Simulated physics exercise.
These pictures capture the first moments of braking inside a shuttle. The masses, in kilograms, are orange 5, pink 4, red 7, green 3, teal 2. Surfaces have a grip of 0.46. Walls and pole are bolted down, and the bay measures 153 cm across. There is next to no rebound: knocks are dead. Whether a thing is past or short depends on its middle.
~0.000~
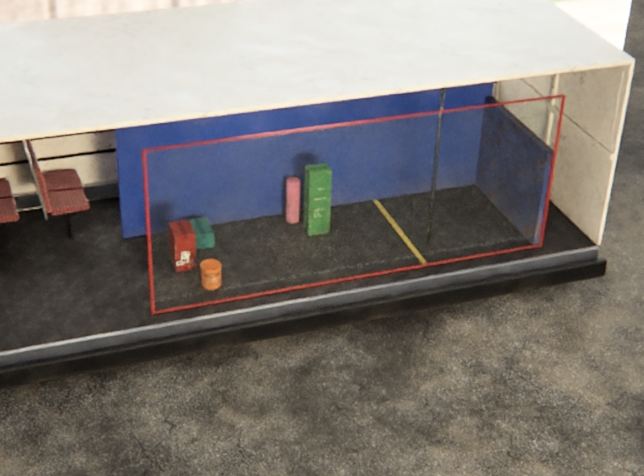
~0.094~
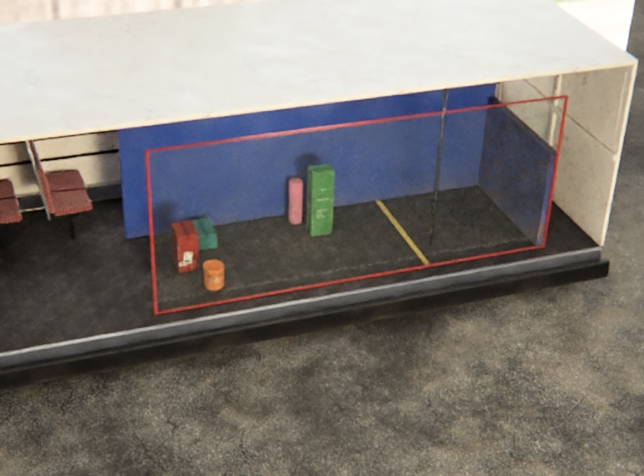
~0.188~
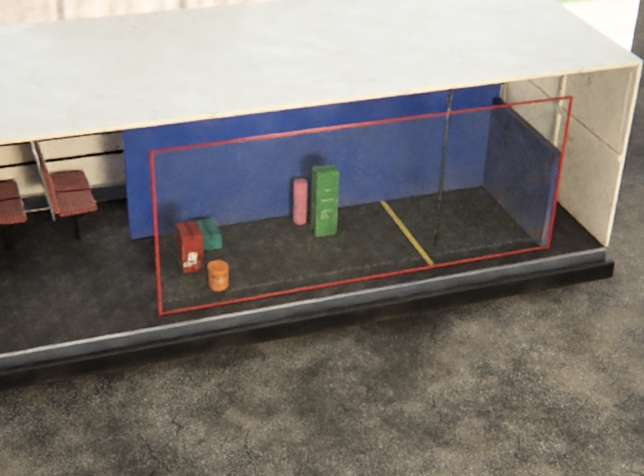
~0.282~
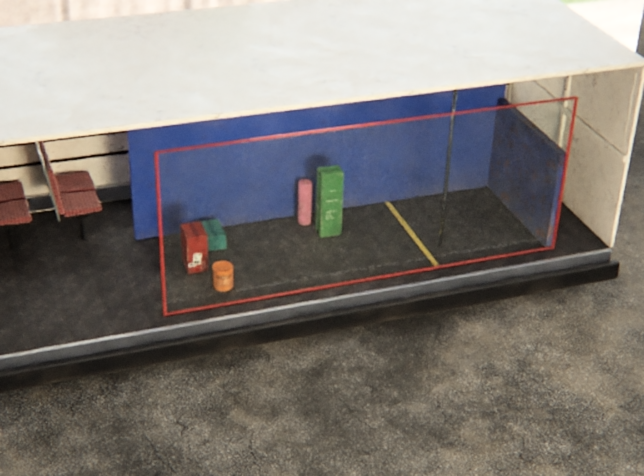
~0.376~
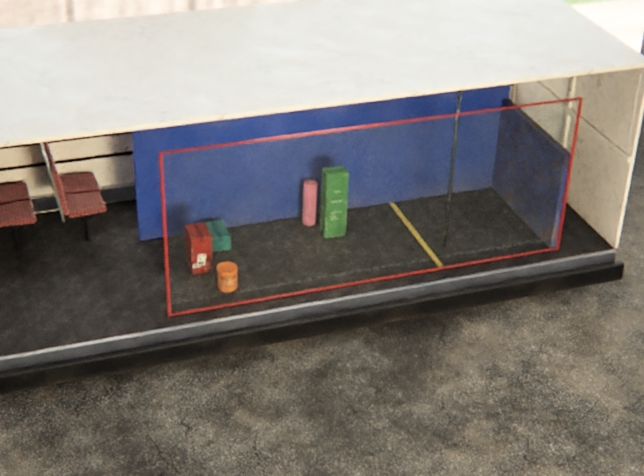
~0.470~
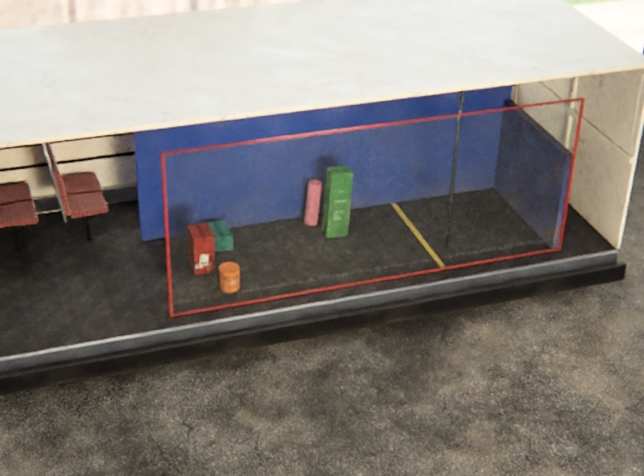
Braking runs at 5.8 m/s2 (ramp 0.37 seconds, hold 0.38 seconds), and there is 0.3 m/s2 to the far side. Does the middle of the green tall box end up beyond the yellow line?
Most likely it finishes behind the line.
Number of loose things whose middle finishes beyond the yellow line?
The count is 0.
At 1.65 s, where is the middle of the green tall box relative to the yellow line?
Position: About 15 cm short.
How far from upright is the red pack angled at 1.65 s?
It is tilted about 0° from upright.
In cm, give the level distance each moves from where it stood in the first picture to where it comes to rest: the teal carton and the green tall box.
Shift: Teal carton 25; green tall box 80.
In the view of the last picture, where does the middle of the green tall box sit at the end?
You'll find it around (395, 214) at the end.
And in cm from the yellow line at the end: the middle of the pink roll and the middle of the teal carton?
So the pink roll stops 40 cm short, while the teal carton stops 200 cm short.
After 0.75 s the green tall box is 70 cm short of the yellow line, tilted 30°, near (354, 199) in the last picture's view.
After 1.15 s the green tall box is 18 cm short of the yellow line, tilted 90°, near (395, 214) in the last picture's view.
After 1.65 s the green tall box is 17 cm short of the yellow line, tilted 90°, near (395, 214) in the last picture's view; the teal carton 205 cm short of the yellow line, tilted 0°.
Final state at 1.9 s, orange bucket stops short of the yellow line; pink roll stops short of the yellow line; red pack stops short of the yellow line; green tall box stops short of the yellow line; teal carton stops short of the yellow line.
